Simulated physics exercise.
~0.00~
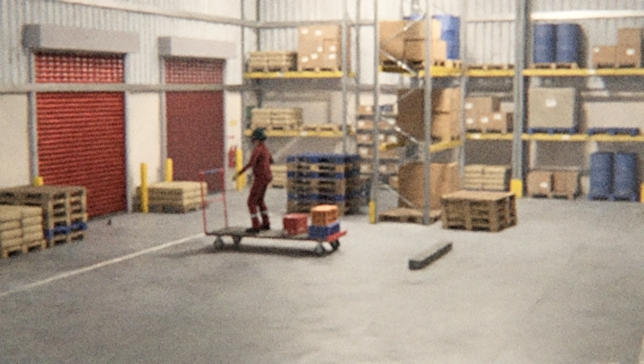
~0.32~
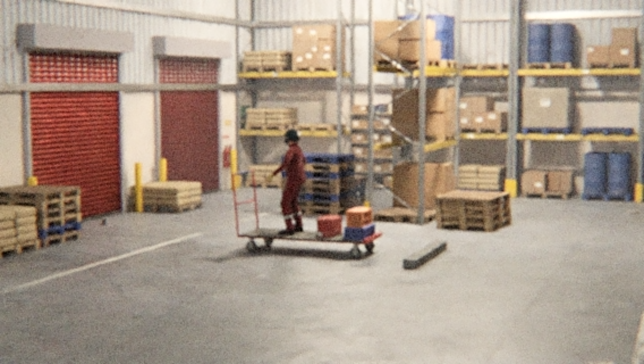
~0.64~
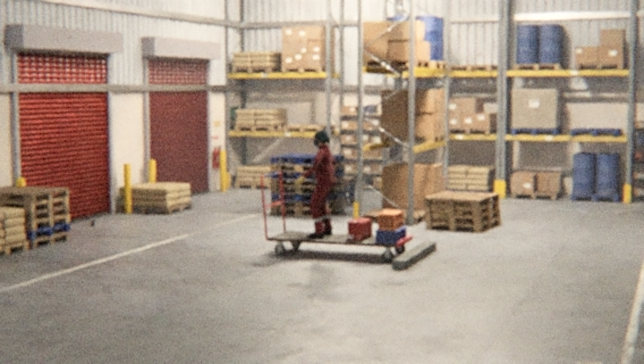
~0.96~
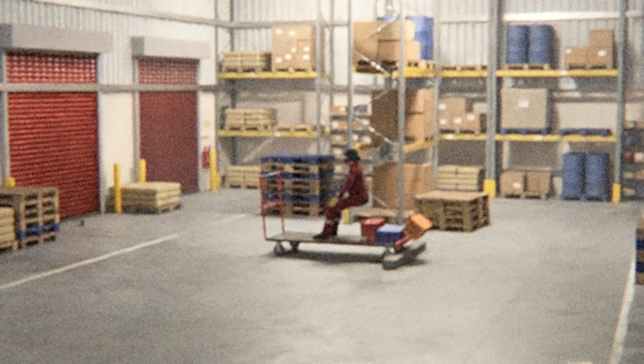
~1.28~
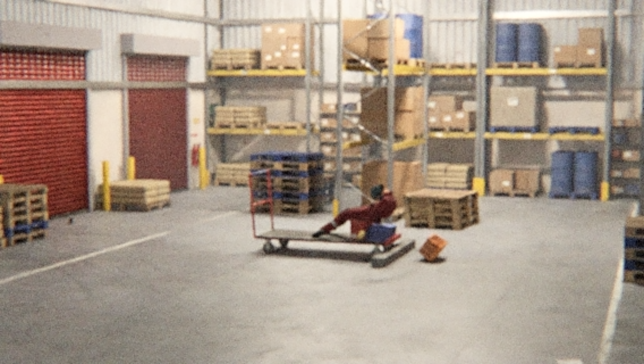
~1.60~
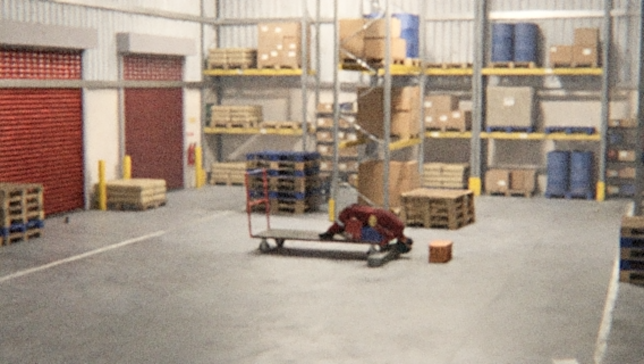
A goods trolley rolls to the right across a warehouse floor, carrying a standing worker in red overalls and a dark helmet, with a red parcel and an orange crate on top of a blue one near its front. It reaches a low, dark kerb and stops short against it. The worker drops into a sitting posture and slides forward along the deck as the orange crate tips off the blue one. The crate tumbles over the front onto the floor, while the worker pitches onto the parcels. At the end, the worker lies slumped forward over the front load, hips still behind the rim, with the orange crate resting on the concrete beyond.
